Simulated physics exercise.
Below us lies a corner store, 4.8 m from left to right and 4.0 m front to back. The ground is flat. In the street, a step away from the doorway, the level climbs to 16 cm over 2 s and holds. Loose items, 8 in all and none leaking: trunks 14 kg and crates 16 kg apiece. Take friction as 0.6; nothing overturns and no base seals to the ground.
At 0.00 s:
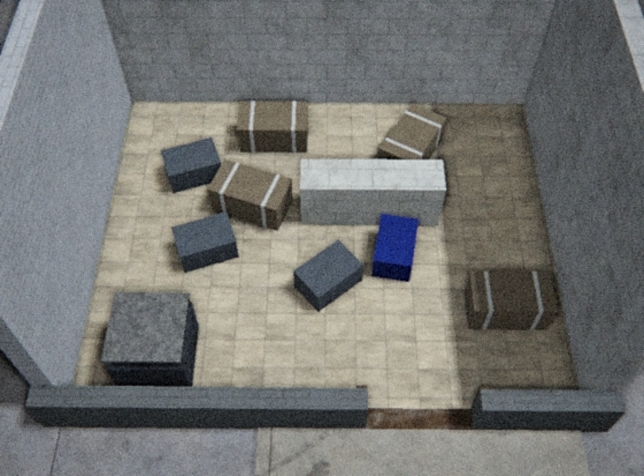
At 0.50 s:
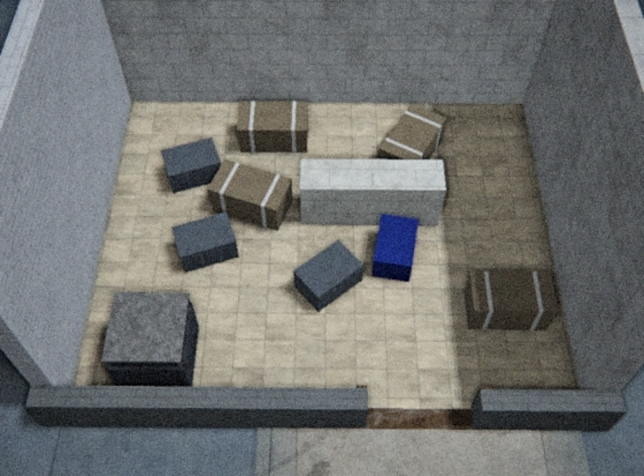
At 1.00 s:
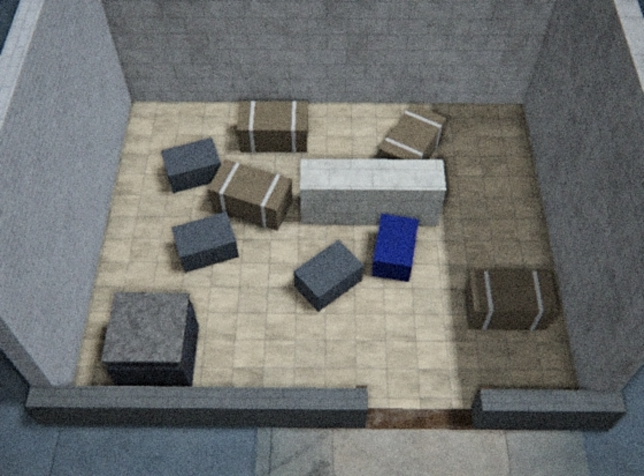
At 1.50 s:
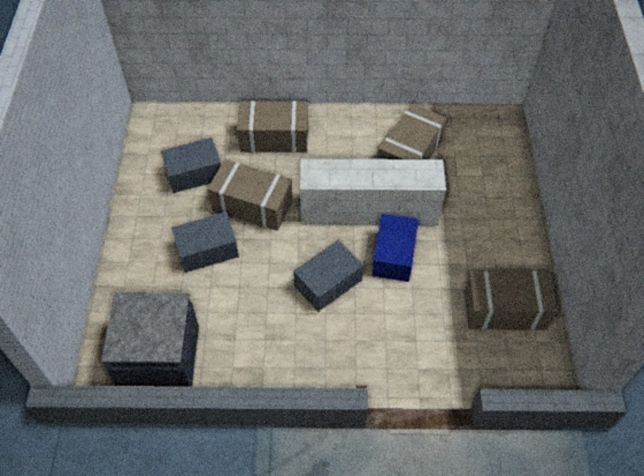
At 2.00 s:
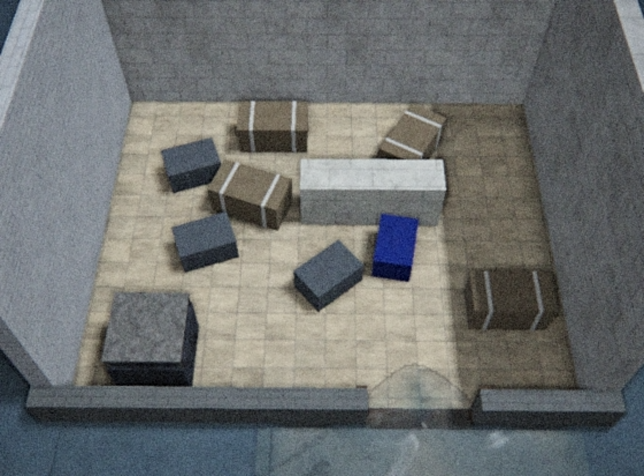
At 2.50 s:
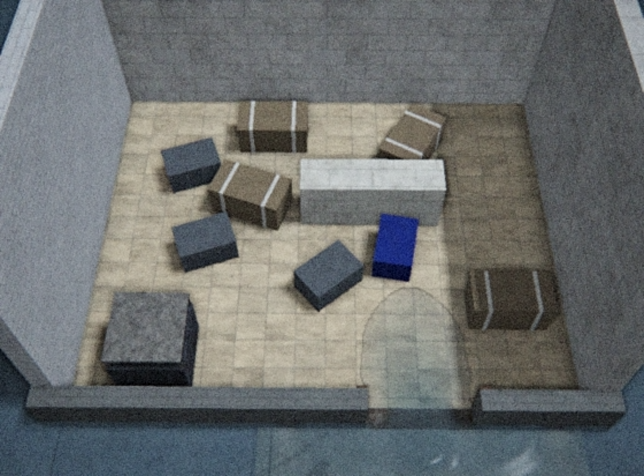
Walled corner store seen from above, water spreading across the street outside and creeping through the doorway while crates and trunks stay still.
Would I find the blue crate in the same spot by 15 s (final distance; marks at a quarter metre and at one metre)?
The blue crate ends far away.
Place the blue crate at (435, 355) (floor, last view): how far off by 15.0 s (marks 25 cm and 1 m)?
It travels far.
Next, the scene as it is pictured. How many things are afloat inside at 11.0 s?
I count 3.
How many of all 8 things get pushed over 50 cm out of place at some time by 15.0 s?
6 of them.
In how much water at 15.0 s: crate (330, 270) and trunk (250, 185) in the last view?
About 6 and 8 cm.
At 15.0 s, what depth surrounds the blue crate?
Roughly 6 cm.
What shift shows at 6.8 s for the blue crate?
Roughly 10 cm by then.
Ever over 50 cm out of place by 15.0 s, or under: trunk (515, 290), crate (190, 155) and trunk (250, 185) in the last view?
In that order: Over, short of it, past it.
After 3.5 s the blue crate is near (397, 236), 0.0 m from its start, aground; 0 afloat.
After 6.8 s the blue crate is near (406, 231), 0.1 m from its start, afloat; 2 afloat.
After 11.0 s the blue crate is near (482, 170), 1.4 m from its start, afloat; 3 afloat.
After 15.0 s the blue crate is near (405, 140), 1.4 m from its start, aground; 5 afloat.
